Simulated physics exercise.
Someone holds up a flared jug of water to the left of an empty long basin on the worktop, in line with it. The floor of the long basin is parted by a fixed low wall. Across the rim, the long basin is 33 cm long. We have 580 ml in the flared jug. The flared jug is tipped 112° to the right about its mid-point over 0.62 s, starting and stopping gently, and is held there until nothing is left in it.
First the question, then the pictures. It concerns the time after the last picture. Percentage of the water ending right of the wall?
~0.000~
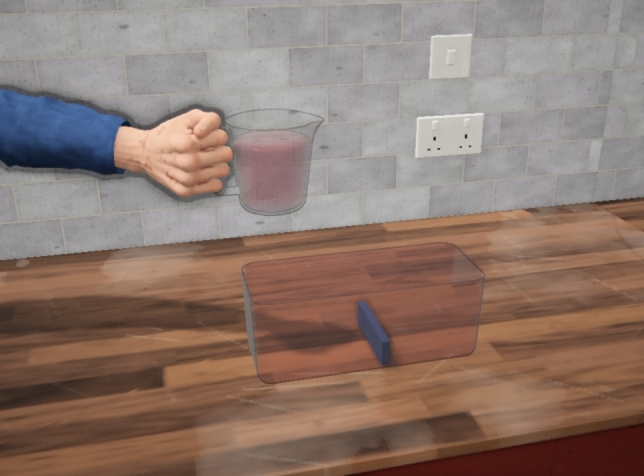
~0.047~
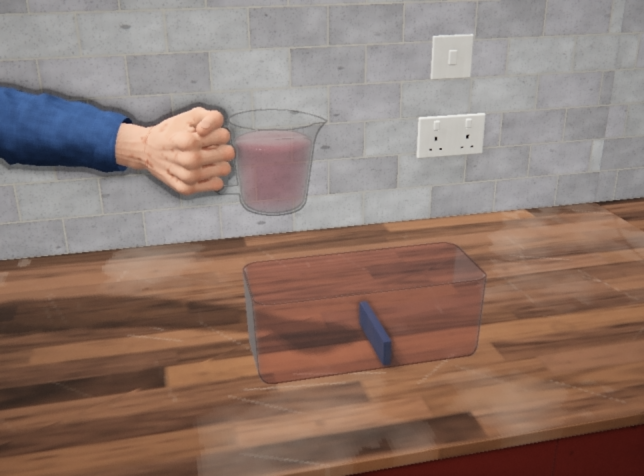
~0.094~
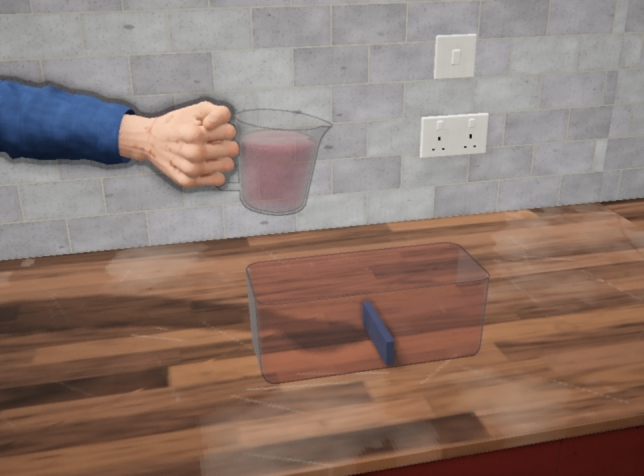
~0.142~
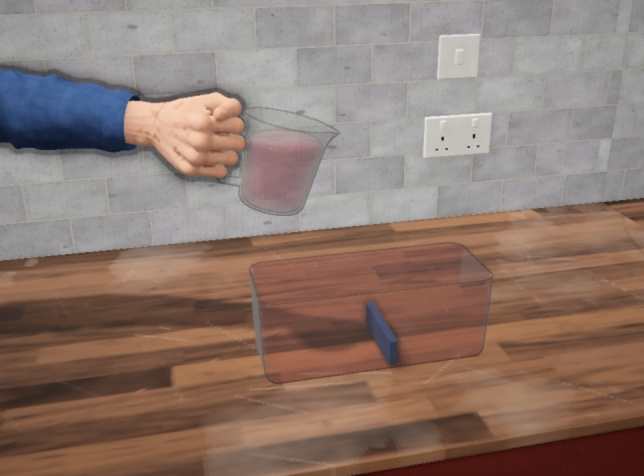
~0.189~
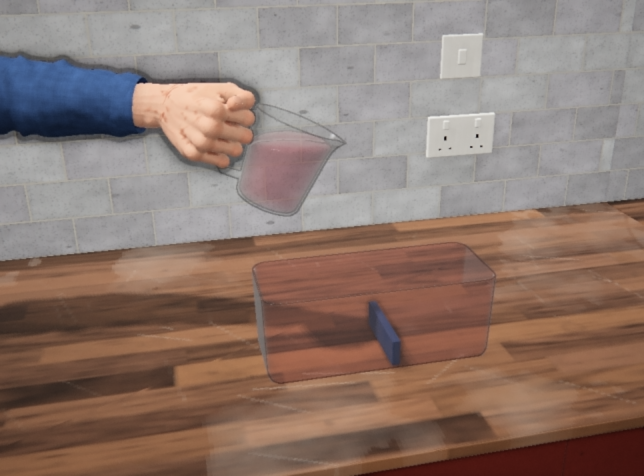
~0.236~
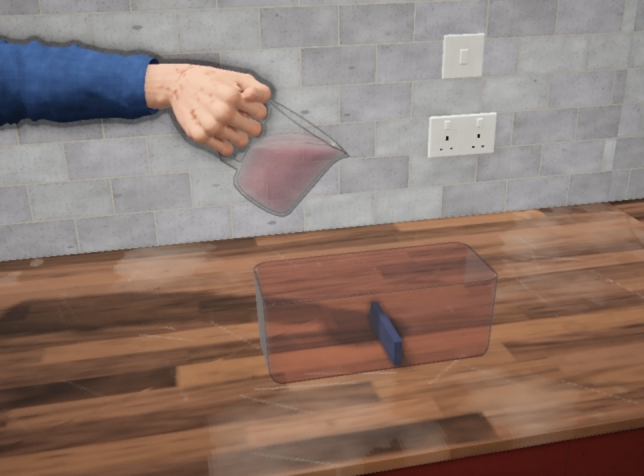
26 per cent.
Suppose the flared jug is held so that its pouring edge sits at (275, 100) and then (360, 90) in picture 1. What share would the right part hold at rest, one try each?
Result: 15 per cent, then 85 per cent.
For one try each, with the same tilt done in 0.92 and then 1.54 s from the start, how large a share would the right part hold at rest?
Try 1: 45 %; try 2: 65 %.
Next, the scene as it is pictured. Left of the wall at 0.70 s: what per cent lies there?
Left share: Approx. 58 %.
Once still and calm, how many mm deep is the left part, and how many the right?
Once settled, the left stands around 18 mm and the right around 10 mm.
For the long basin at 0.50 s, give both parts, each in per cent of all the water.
Left roughly 7, right roughly 12.
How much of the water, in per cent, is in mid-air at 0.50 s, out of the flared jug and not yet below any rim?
Near 36 in a hundred.
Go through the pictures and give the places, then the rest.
The first frame shows tilt 0°; pouring edge (324, 118); surface from (231, 141) to (309, 135); the long basin's rim runs from (247, 285) to (469, 260); the wall's top is at (373, 321).
The second frame shows tilt 2°; pouring edge (327, 119); surface from (232, 140) to (311, 136).
The third frame shows tilt 6°; pouring edge (333, 123); surface from (238, 139) to (316, 137).
The fourth frame shows tilt 14°; pouring edge (340, 131); surface from (244, 139) to (323, 139).
The fifth frame shows tilt 24°; pouring edge (347, 141); surface from (250, 142) to (332, 141).
The sixth frame shows tilt 35°; pouring edge (350, 154); surface from (246, 153) to (343, 146).
After 0.50 s the tilt is 102° and 47 per cent is still to pour, 7 is left of the wall and 11 right of it.
After 0.70 s the tilt is 112° and 5 per cent is still to pour, 57 is left of the wall and 25 right of it.
After 0.90 s the tilt is 112° and 0 per cent is still to pour, 68 is left of the wall and 25 right of it.
After 1.12 s the tilt is 112° and 0 per cent is still to pour, 68 is left of the wall and 26 right of it.
In the end 68 per cent lies left of the wall, 26 right of it and 6 outside.
